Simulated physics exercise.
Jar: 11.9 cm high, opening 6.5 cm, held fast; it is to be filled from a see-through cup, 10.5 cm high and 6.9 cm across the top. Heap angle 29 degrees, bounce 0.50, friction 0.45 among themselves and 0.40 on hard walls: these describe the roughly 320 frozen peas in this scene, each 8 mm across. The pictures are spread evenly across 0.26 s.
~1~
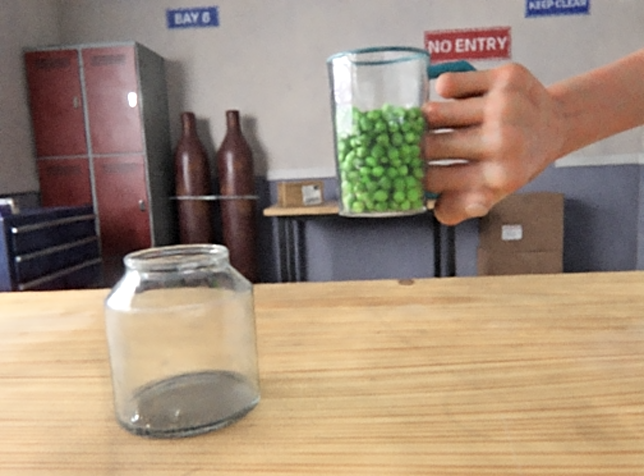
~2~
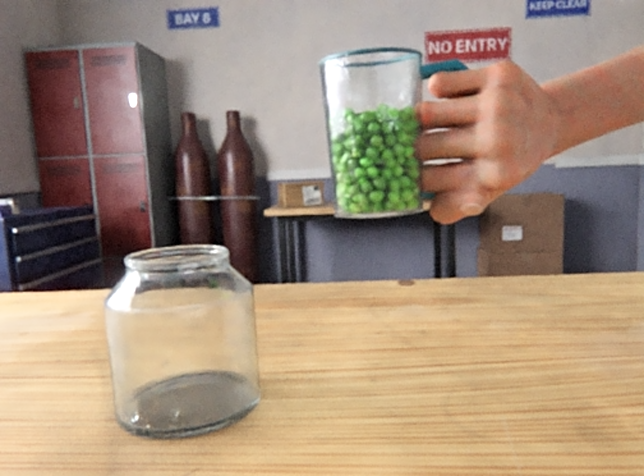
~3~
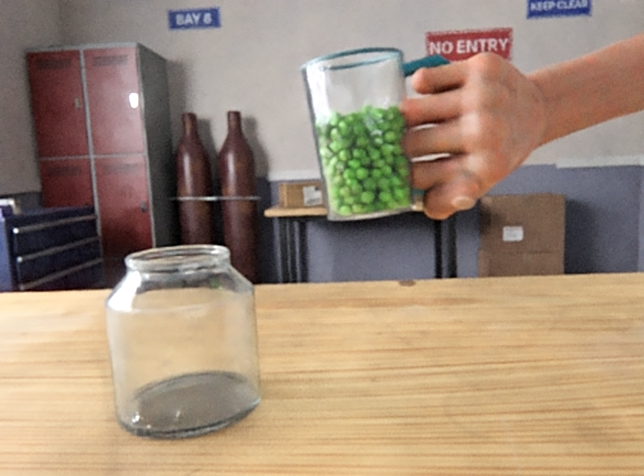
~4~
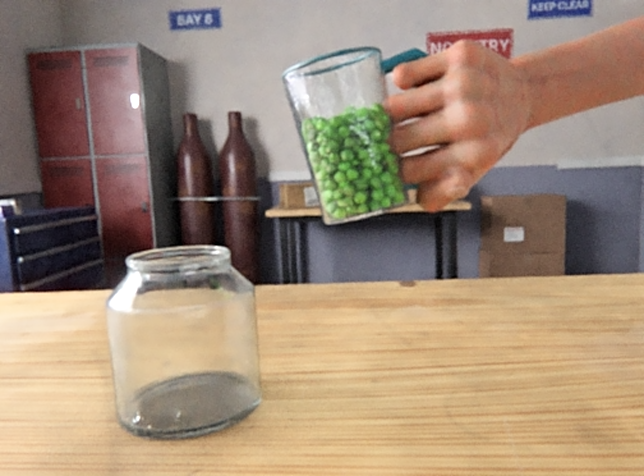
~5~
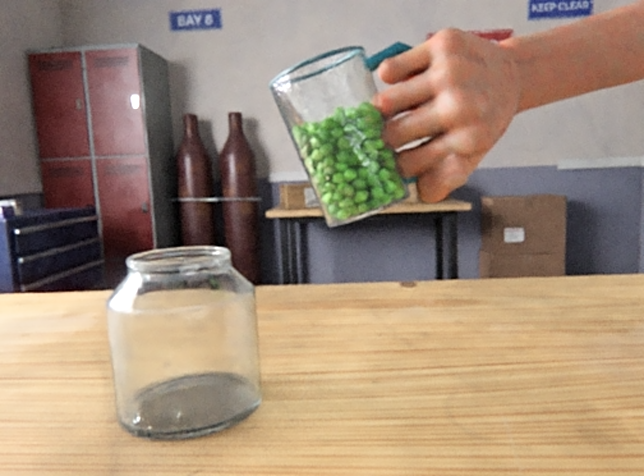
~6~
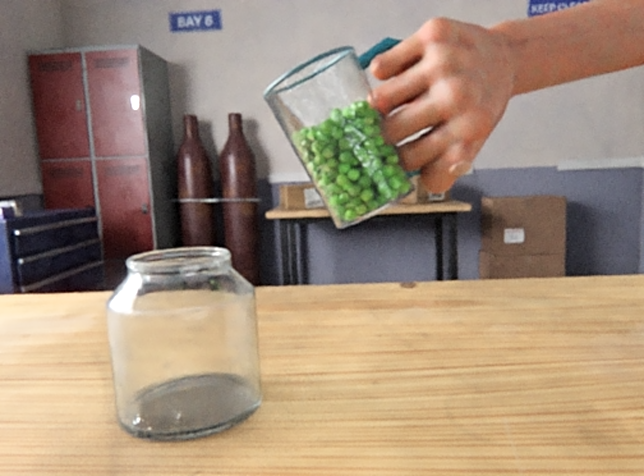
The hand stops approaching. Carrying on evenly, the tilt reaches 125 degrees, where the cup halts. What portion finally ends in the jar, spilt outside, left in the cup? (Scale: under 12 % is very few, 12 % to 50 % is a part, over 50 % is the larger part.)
Jar very few, spilt the larger part, still above very few.
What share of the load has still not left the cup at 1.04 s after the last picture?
10 per cent.
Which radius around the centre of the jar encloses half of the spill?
I'd say close to 12 centimetres.
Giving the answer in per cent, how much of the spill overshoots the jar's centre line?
About 10 %.
Then, 0.40 s after the last picture, tilt 73 degrees; the cup holds 100 %, the jar 0 %.
Then, 0.67 s after the last picture, tilt 106 degrees; the cup holds 95 %, the jar 0 %.
Then, 1.04 s after the last picture, tilt 125 degrees; the cup holds 10 %, the jar 0 %.
In the end, jar 0 %, spilt 100 %, still above 0 %.
